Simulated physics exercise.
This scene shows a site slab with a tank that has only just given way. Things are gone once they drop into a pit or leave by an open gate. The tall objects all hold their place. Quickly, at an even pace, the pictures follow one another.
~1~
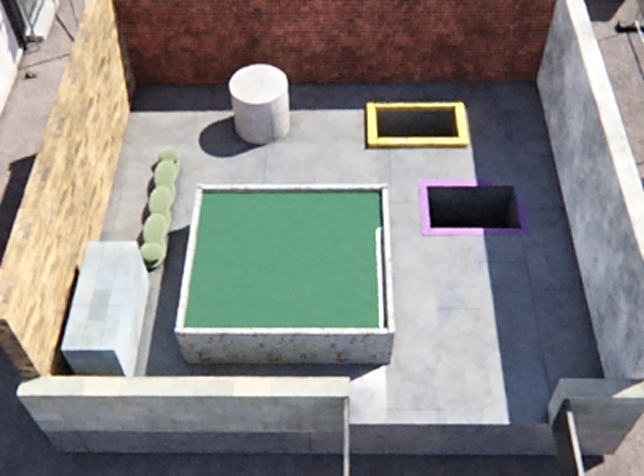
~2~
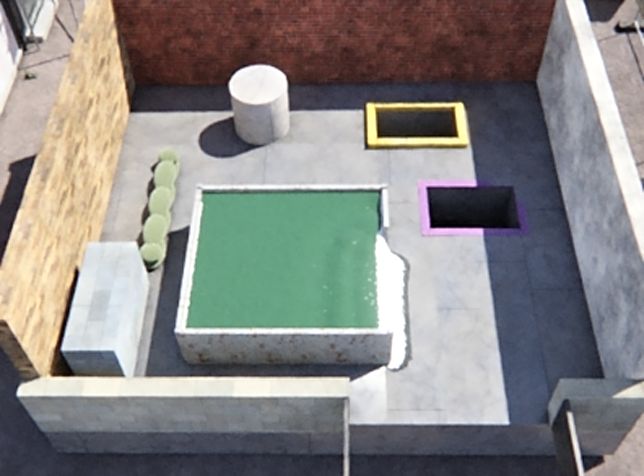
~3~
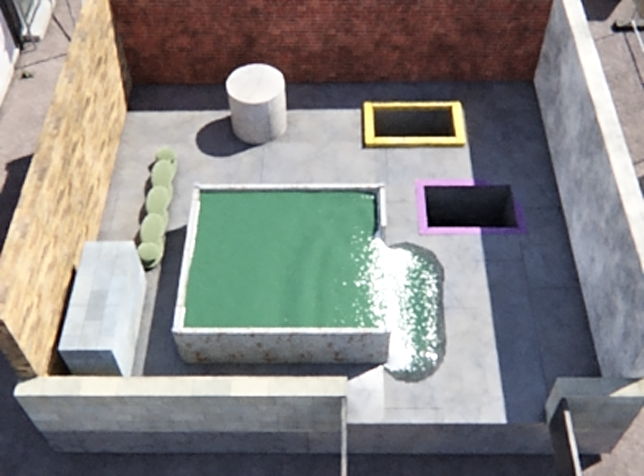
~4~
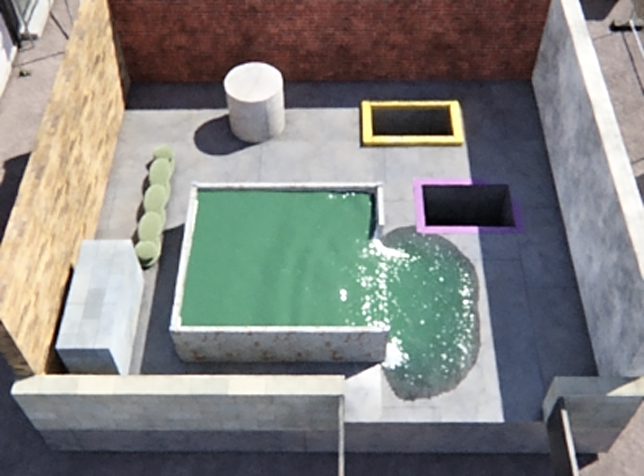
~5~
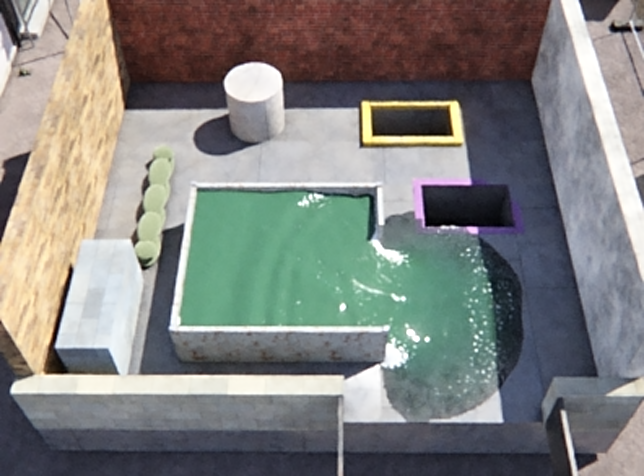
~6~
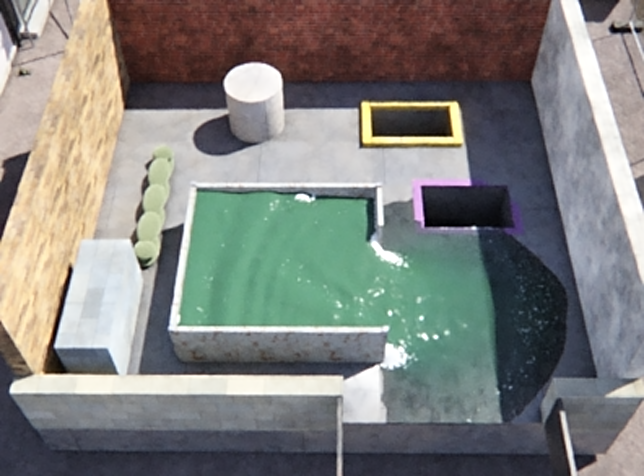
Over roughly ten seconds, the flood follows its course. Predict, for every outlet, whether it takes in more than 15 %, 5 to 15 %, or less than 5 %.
My prediction: Gate: Greater than fifteen per cent; yellow pit: Smaller than five per cent; purple pit: Greater than fifteen per cent.
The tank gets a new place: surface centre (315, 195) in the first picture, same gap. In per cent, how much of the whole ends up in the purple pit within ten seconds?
Purple: 35 %.
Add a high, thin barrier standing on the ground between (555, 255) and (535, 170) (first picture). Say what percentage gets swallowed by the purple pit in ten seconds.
Purple: 30 %.
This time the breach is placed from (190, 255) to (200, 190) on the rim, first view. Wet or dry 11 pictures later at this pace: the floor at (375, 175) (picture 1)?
Outcome: Spared.
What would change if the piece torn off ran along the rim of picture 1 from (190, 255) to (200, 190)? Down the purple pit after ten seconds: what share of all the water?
Share recorded - purple: 8 %.
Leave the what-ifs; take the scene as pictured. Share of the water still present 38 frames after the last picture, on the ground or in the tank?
It comes to roughly 60 per cent.
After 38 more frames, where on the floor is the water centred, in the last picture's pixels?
(396, 252).
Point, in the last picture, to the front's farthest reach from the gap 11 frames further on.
Close to (532, 125).
A moment on, water covers 25 % of the floor; the gate 1 %, the yellow pit 0 %, the purple pit 1 %.
Next, water covers 25 % of the floor; the gate 5 %, the yellow pit 0 %, the purple pit 2 %.
Then, water covers 35 % of the floor; the gate 12 %, the yellow pit 0 %, the purple pit 6 %.
Later, water covers 45 % of the floor; the gate 24 %, the yellow pit 0 %, the purple pit 16 %.
In the end, water covers 65 % of the floor; the gate 33 %, the yellow pit 1 %, the purple pit 25 %.
